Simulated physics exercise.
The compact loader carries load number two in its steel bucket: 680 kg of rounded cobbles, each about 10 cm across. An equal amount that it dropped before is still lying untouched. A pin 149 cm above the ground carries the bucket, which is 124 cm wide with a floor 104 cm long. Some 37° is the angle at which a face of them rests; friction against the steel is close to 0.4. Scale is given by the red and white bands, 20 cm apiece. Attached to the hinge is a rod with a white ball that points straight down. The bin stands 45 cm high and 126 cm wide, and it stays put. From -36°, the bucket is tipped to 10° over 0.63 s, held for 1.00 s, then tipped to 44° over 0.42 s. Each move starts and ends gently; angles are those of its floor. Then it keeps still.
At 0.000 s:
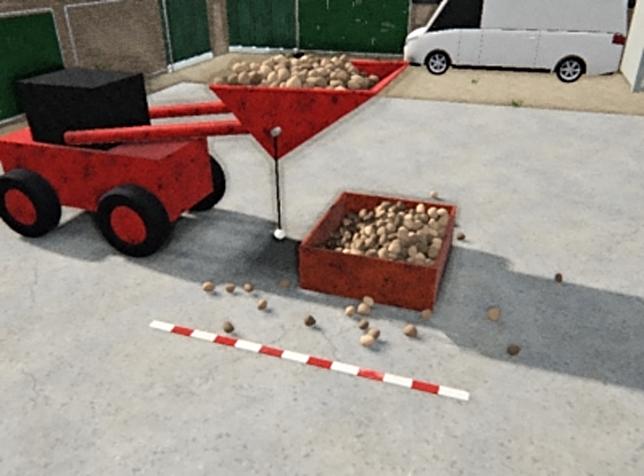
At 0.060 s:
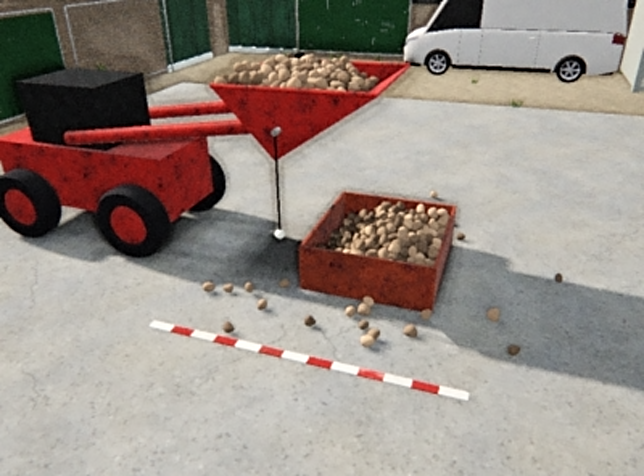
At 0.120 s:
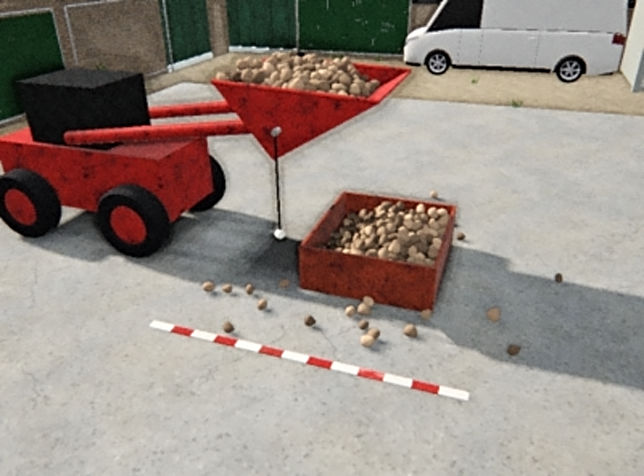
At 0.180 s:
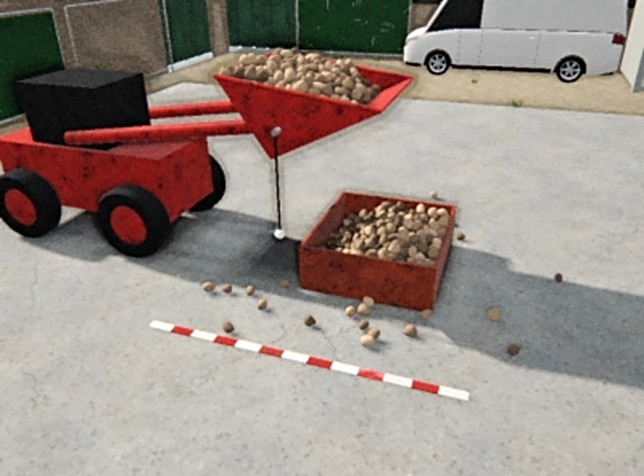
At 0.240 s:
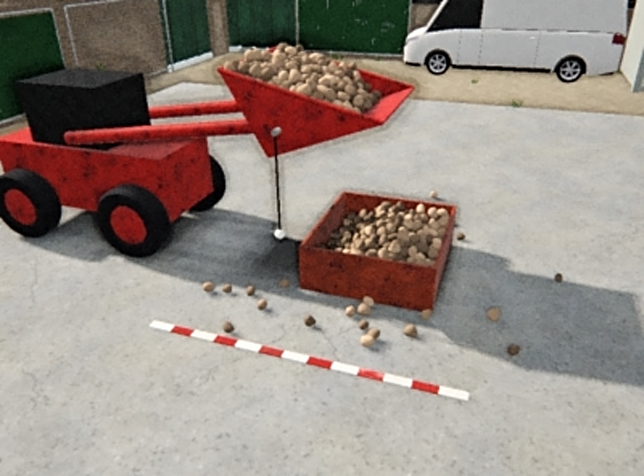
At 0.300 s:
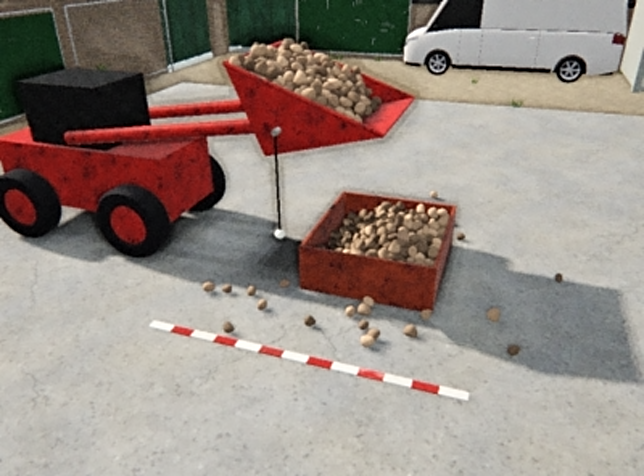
On a paved yard near a parked white van, a red loader slowly tilted its raised bucket of brown lumps forward, and the pile shifted toward the lip above a partly filled red bin.
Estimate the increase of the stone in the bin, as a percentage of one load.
Roughly 70 per cent of one load.
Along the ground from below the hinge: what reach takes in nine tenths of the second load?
It's roughly 170 cm ahead of it.
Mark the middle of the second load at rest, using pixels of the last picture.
Near (395, 231).
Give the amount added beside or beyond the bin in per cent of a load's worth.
Some 30 per cent.
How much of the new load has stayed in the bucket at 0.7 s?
100 %.
After 0.5 s the floor is at 3°; in per cent of one load, 100 in the bucket, 1 short of the bin, 95 in the bin, 4 beside or beyond the bin; the foremost stones are at (468, 285).
After 0.7 s the floor is at 10°; in per cent of one load, 100 in the bucket, 1 short of the bin, 95 in the bin, 4 beside or beyond the bin; the foremost stones are at (468, 285).
After 2.5 s the floor is at 44°; in per cent of one load, 12 in the bucket, 1 short of the bin, 164 in the bin, 23 beside or beyond the bin; the foremost stones are at (583, 278).
After 5.3 s the floor is at 44°; in per cent of one load, 0 in the bucket, 2 short of the bin, 165 in the bin, 33 beside or beyond the bin; the foremost stones are at (591, 278). Net gain in the bin, 70.
